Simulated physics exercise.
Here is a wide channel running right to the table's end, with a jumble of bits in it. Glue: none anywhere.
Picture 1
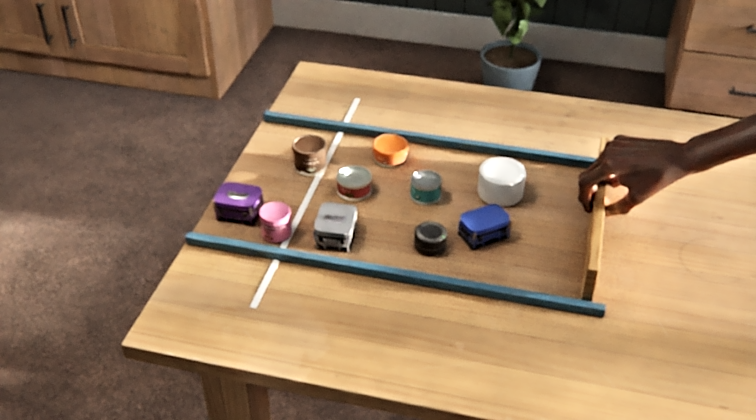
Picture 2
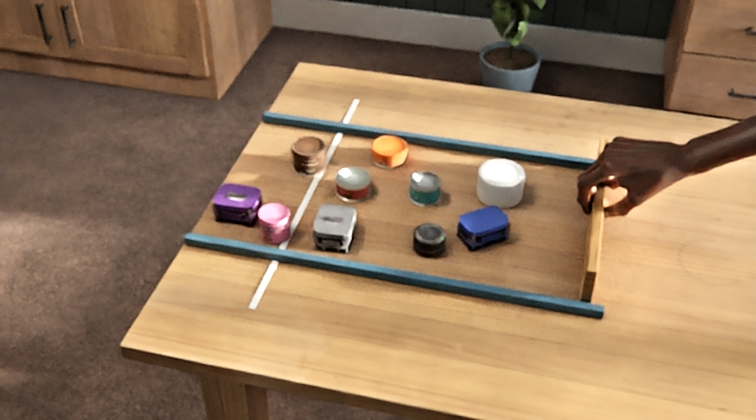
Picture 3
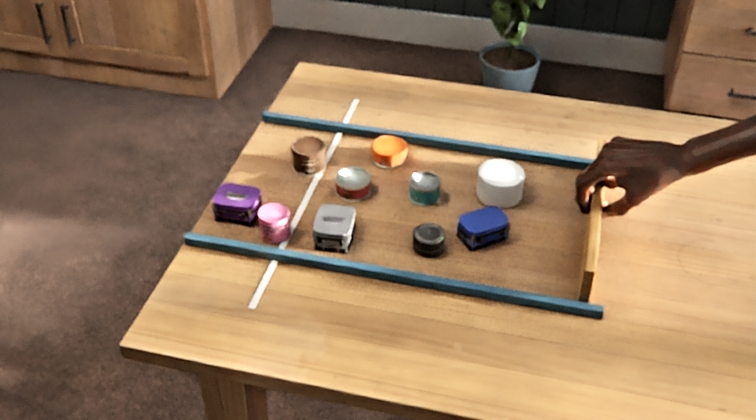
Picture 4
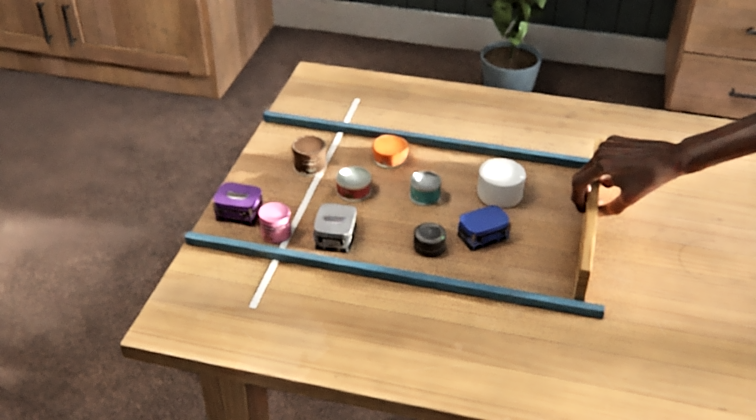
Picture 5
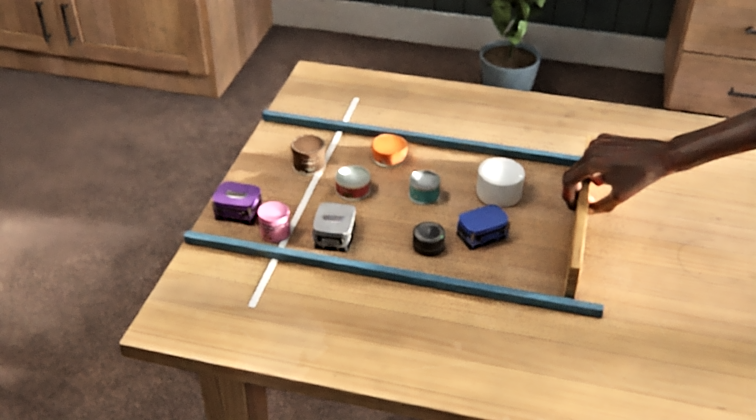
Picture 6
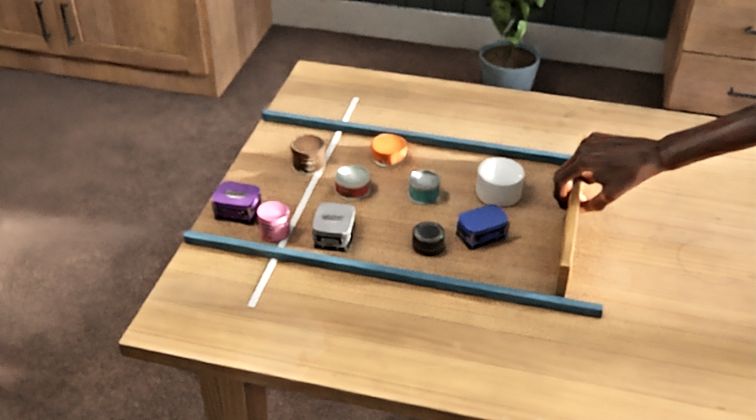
A hand slides a wooden board slightly left between blue strips, while the small containers stay still.
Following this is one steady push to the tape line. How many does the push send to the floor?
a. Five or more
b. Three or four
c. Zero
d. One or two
Answer: C.
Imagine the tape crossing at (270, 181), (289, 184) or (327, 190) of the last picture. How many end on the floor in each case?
In order, 3, 2 and 0.
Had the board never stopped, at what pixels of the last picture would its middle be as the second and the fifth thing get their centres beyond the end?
At (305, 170) for the second, at (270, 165) for the fifth.
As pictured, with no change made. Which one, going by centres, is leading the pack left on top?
The purple case.
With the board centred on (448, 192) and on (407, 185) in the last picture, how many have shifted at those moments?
That makes 4 at the first spot and 5 at the second.
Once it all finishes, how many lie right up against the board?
The number is 5.
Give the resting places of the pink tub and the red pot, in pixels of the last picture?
In the last view, the middles sit near (204, 219) and near (268, 171).
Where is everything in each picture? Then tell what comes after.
The first frame shows purple case (239, 204); brown tin (310, 155); pink tub (276, 223); board (597, 215); tape (313, 188).
The second frame shows brown tin (309, 157); board (596, 217).
The third frame shows pink tub (275, 224); turquoise tin (425, 189).
The fourth frame shows purple case (239, 204); white lid (501, 183).
The fifth frame shows brown tin (309, 155); red pot (353, 183).
The sixth frame shows purple case (237, 203); brown tin (308, 155); pink tub (274, 222); board (572, 212); tape (311, 187).
A little later, none off yet; purple case at rest near (237, 203); brown tin at rest near (308, 155); pink tub at rest near (274, 222).
Next, none off yet; purple case moving near (233, 201); brown tin moving near (306, 154); pink tub shifted about its own width near (255, 220).
When it is over, the number that fall off is zero.
